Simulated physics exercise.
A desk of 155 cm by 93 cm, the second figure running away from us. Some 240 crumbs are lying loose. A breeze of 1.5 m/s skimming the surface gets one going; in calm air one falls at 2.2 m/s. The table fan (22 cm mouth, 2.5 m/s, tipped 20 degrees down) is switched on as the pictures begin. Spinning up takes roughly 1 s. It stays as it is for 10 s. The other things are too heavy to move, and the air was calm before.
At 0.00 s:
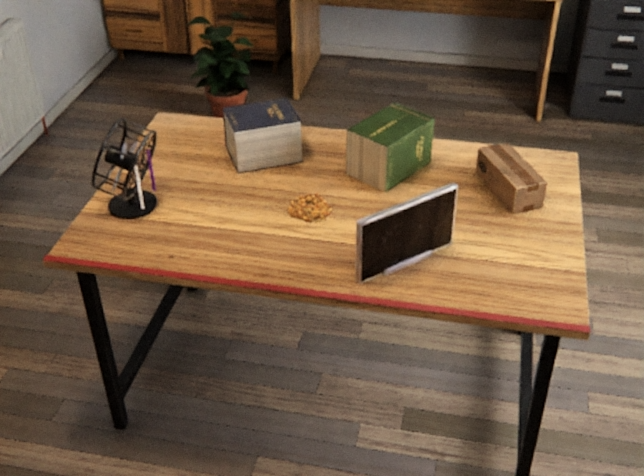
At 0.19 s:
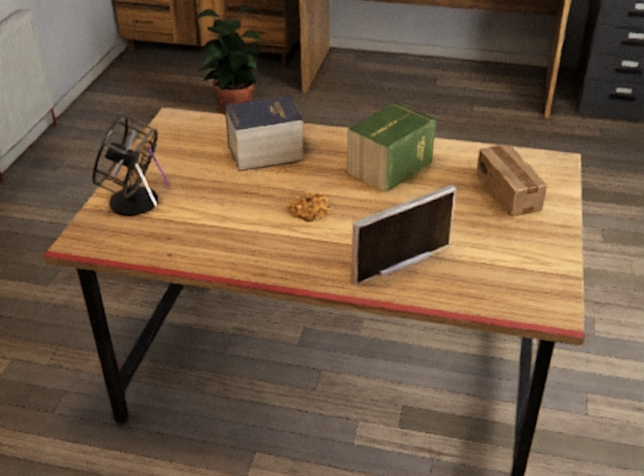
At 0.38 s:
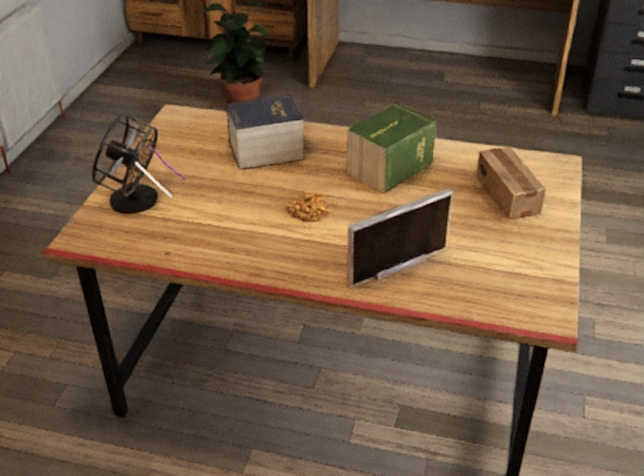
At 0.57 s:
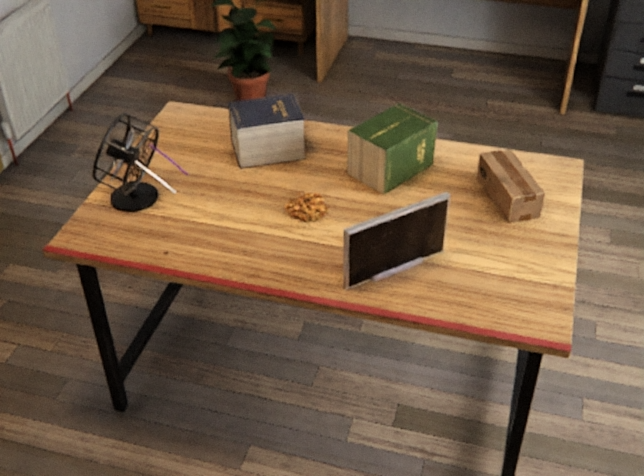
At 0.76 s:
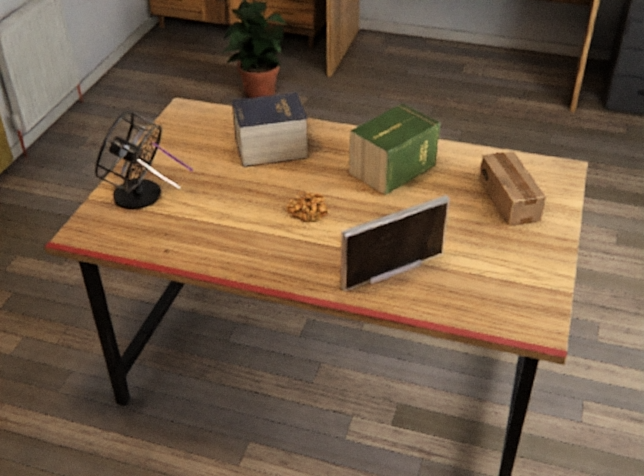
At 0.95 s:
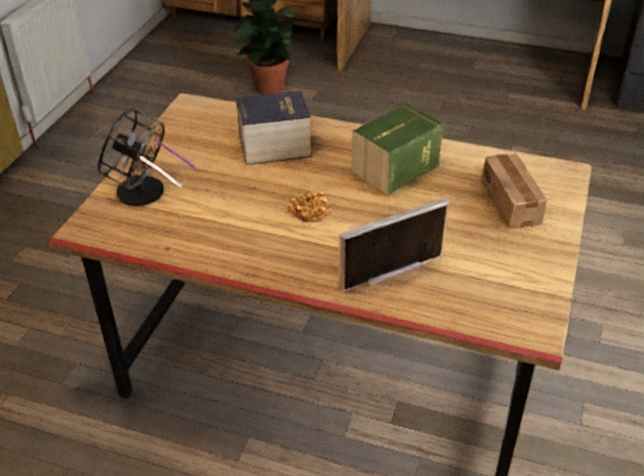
A wooden table with a red front edge held a small fan, books, a box, a dark screen and a little pile of crumbs that stayed still while the view slowly shifted around them.
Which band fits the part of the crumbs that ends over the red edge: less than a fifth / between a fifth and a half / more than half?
Of the crumbs, not even a fifth end over the red edge.
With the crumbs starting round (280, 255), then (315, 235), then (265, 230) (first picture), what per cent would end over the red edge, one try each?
In that order: 60 %, 0 %, 5 %.
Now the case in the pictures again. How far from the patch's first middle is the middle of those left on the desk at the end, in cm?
About 60 cm.
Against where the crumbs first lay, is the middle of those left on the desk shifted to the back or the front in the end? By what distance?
Towards the back, some 20 cm.
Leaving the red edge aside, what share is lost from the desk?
Near 40 %.
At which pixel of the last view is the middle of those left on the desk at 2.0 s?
Near (496, 205).
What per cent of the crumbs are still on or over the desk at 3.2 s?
Near 60 %.
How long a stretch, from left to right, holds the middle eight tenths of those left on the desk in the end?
Roughly 10 cm.
After 2.0 s the count stands so, 0 % are over the red edge; the middle of those still in play is near (495, 208).
After 3.2 s the count stands so, 0 % are over the red edge; the middle of those still in play is near (496, 205).
After 5.5 s the count stands so, 0 % are over the red edge; the middle of those still in play is near (497, 201).
After 10.0 s, at the end, 0 % are over the red edge; the middle of those still in play is near (497, 201).
